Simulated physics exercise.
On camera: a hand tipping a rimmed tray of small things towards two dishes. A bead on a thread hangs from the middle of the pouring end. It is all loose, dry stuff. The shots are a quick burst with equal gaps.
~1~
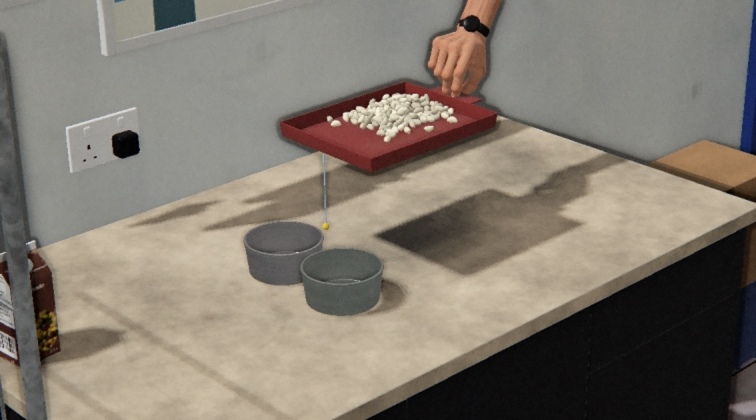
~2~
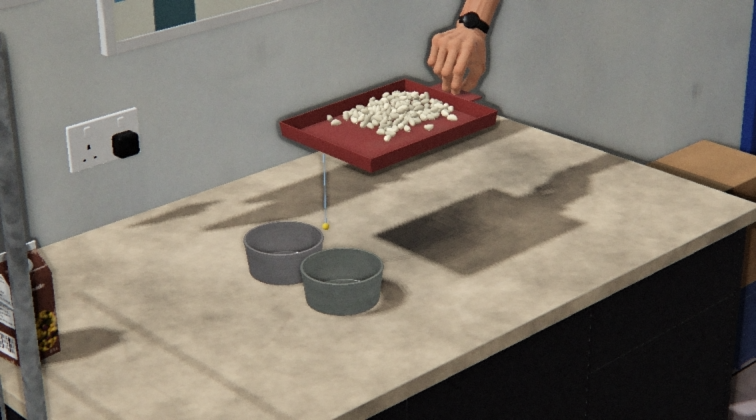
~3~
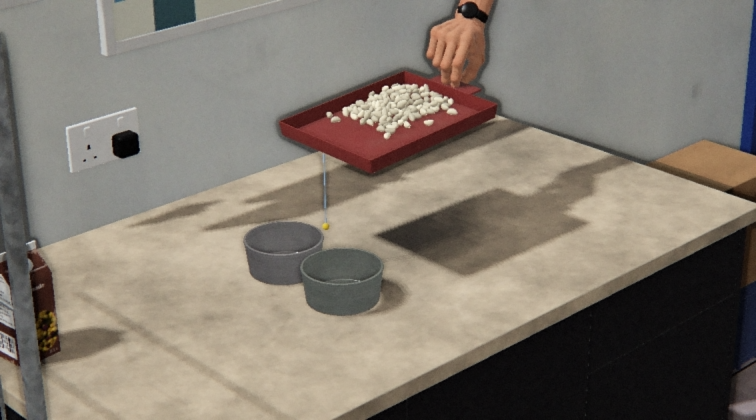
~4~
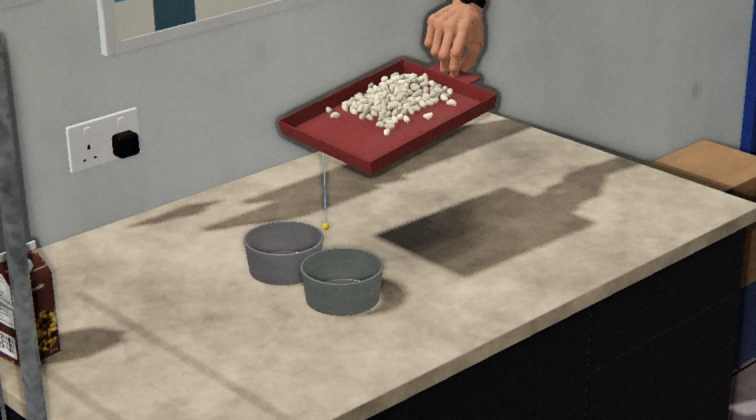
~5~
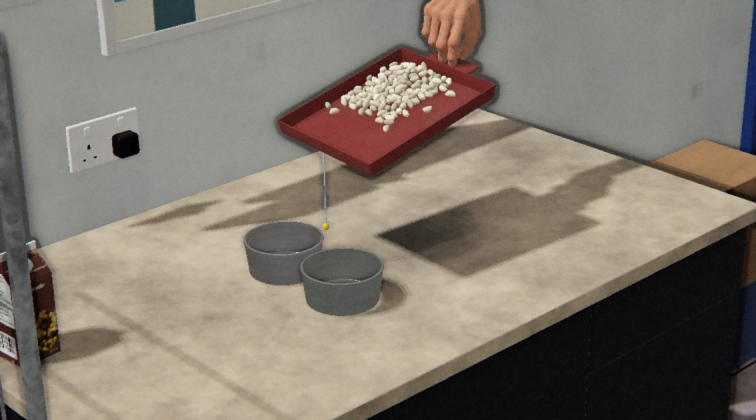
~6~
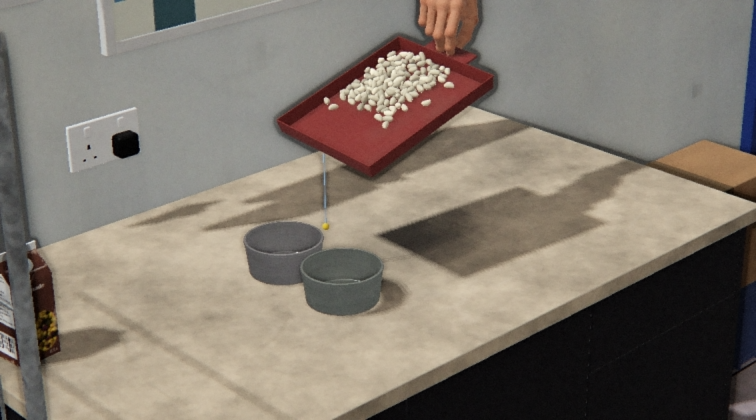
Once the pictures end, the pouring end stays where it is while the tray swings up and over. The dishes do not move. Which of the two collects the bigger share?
Fuller: The right-hand dish.
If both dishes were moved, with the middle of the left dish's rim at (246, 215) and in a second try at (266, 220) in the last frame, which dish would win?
The first try: The right one. The second: The dish on the right.
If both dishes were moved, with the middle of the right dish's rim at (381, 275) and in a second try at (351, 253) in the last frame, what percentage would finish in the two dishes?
The first gives 60 %, the second 60 %.
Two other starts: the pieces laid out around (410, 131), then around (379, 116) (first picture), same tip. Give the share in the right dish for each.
The first gives 80 %, the second 60 %.
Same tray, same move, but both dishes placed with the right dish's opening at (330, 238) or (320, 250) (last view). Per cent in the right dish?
First some 20, then 50 per cent.
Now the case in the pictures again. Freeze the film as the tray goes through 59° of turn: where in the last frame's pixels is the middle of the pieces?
At about (343, 139).
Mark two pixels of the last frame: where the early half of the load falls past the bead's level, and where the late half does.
Around (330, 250) and then (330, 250).
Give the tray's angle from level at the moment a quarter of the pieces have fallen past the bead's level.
Roughly 95°.
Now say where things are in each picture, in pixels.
In the first frame, corners of the pouring end at (282, 122) and (371, 157), level; middle of the load at (394, 114), white beans; left dish at (254, 262); right dish at (312, 292); bead on its thread at (326, 227).
In the second frame, corners of the pouring end at (282, 122) and (371, 158), level; middle of the load at (394, 112).
In the third frame, corners of the pouring end at (282, 121) and (371, 159), tipped barely, lowest at the right corner; middle of the load at (394, 107).
In the fourth frame, corners of the pouring end at (281, 121) and (370, 161), tipped a little, lowest at the right corner; middle of the load at (393, 99).
In the fifth frame, corners of the pouring end at (280, 120) and (370, 163), tipped a little, lowest at the right corner; middle of the load at (392, 92).
In the sixth frame, corners of the pouring end at (279, 119) and (369, 165), tipped clearly, lowest at the right corner; middle of the load at (391, 84); left dish at (254, 262); right dish at (312, 292).
Soon after the last picture, tray tipped steeply; nearly all on the tray; a stray few in the air.
A little later, tray tipped right over; most on the tray; about a quarter in the right dish; a stray few in the left dish; a small part outside both; a stray few in the air.
Later still, tray tipped past a quarter turn; about two thirds in the right dish; about a quarter in the left dish; a small part outside both; a stray few in the air.
At rest, tray tipped past a quarter turn; about two thirds in the right dish; about a quarter in the left dish; a small part outside both.
